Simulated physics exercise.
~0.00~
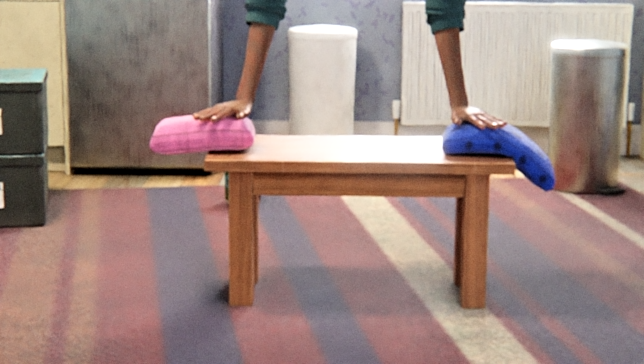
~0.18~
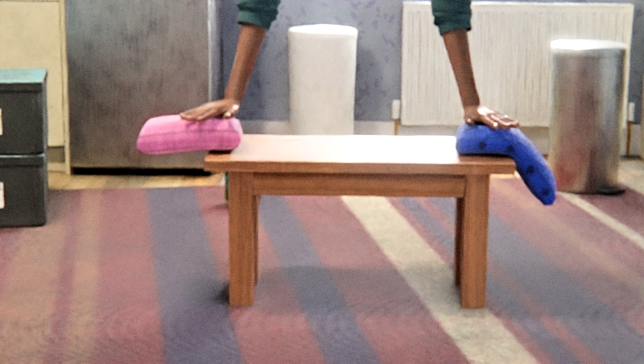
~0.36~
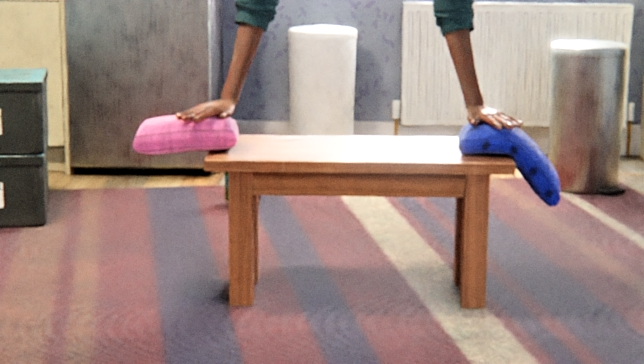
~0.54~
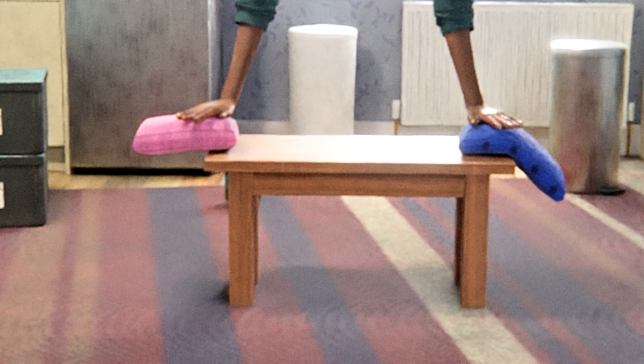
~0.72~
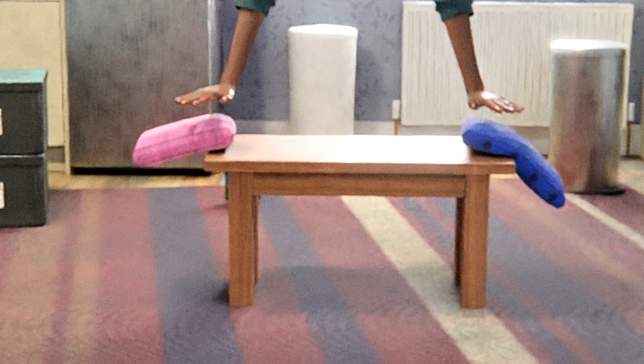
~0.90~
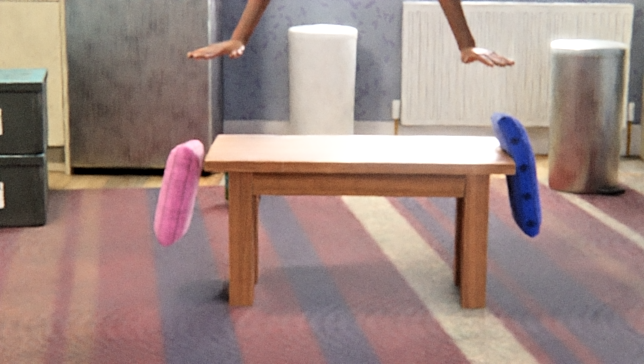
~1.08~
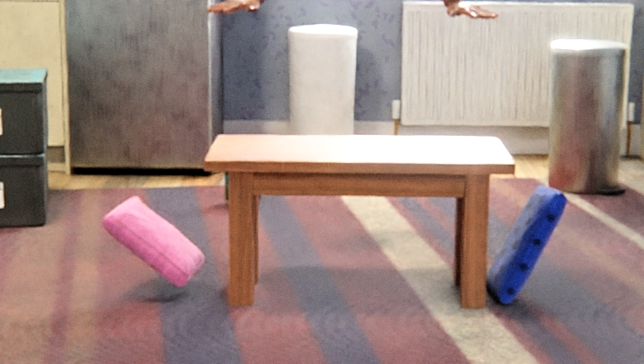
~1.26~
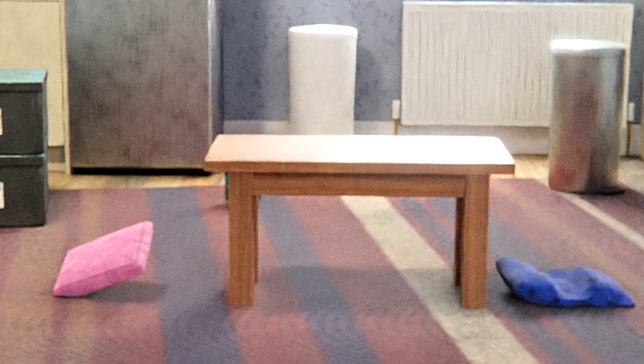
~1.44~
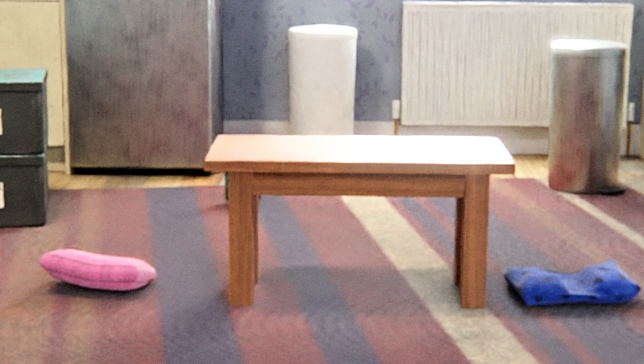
To begin with, two hands press on a pink soft bag at the left end of a wooden side table and a blue pillow at the right end, on a striped carpet. The hands slide them outward until both jut well past the edges, the blue pillow drooping. Then the hands lift away, and the pink bag tips over its end and drops while the blue pillow slumps off the other. Both reach the floor and topple outward as the hands rise out of view. Finally, the pink bag and the blue pillow lie on the carpet on either side of the bare table.
